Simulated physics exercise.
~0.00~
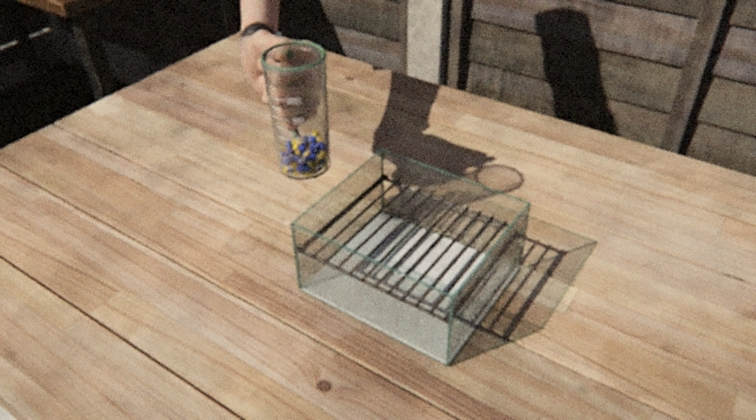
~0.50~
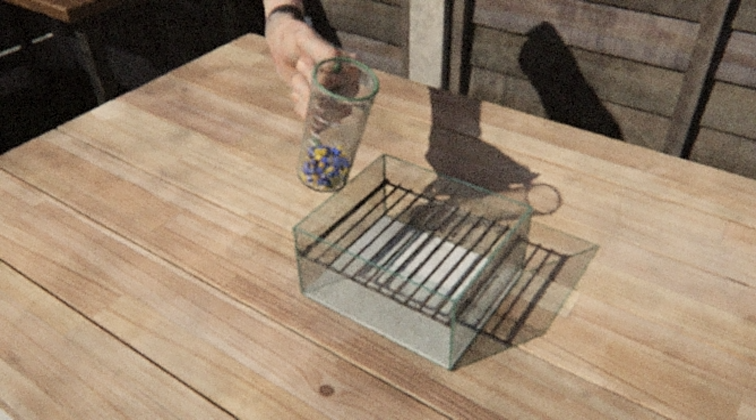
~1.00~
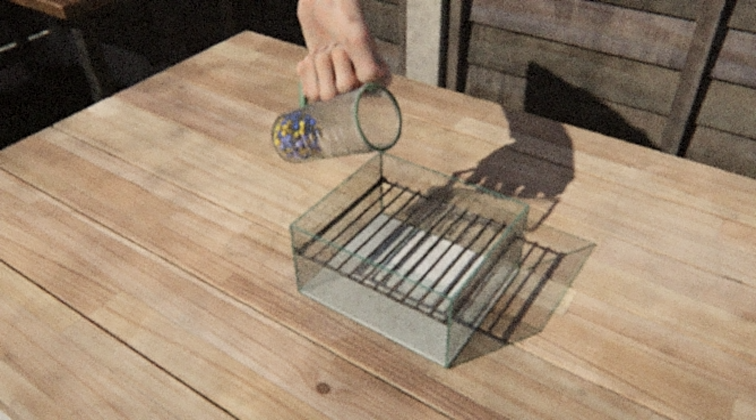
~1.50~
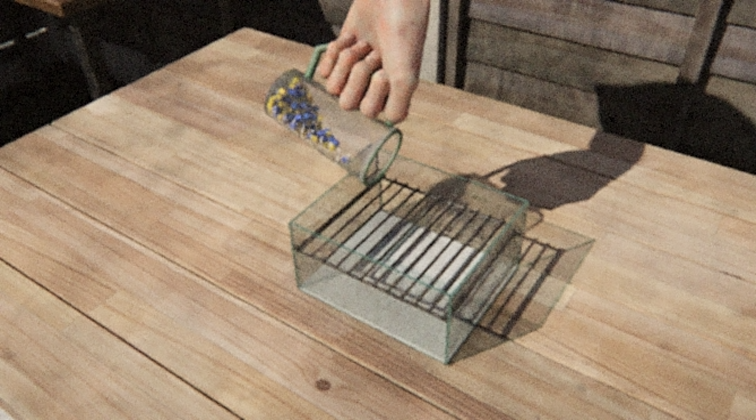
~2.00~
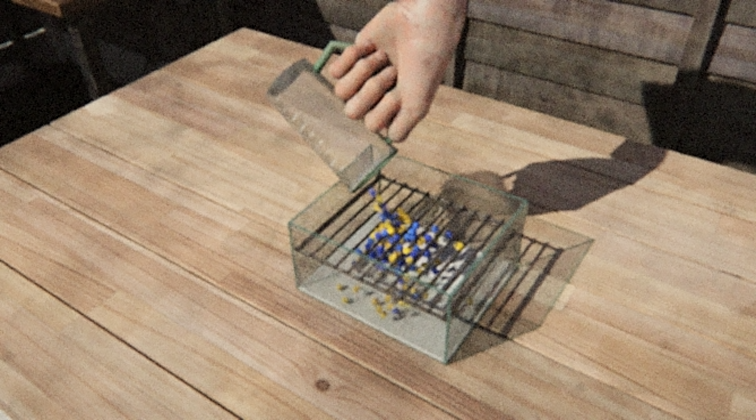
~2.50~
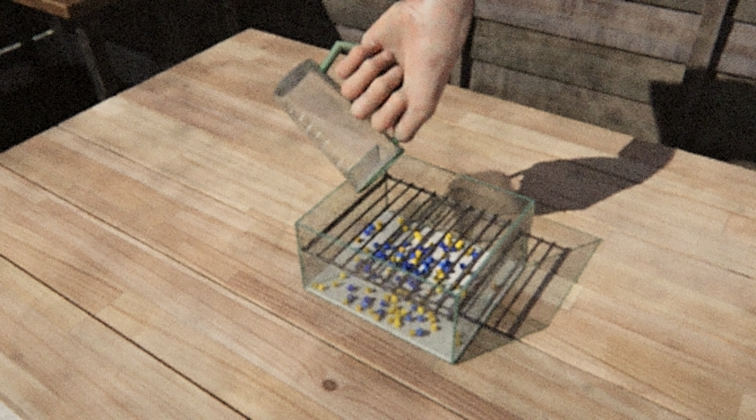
A hand holds a clear, green-rimmed cup of small blue and yellow pieces above a sunlit wooden table, seen from above at a slight sway, with a dark plank fence behind. In front of it, near the middle of the table, sits a clear open box with dark wires strung across it. The hand moves the cup right, turns it on its side and tilts its mouth down towards the box. The pieces slide along the cup and spill over the wires. Both colours drop through the gaps, ending beneath the wires while the emptied cup stays tipped above.
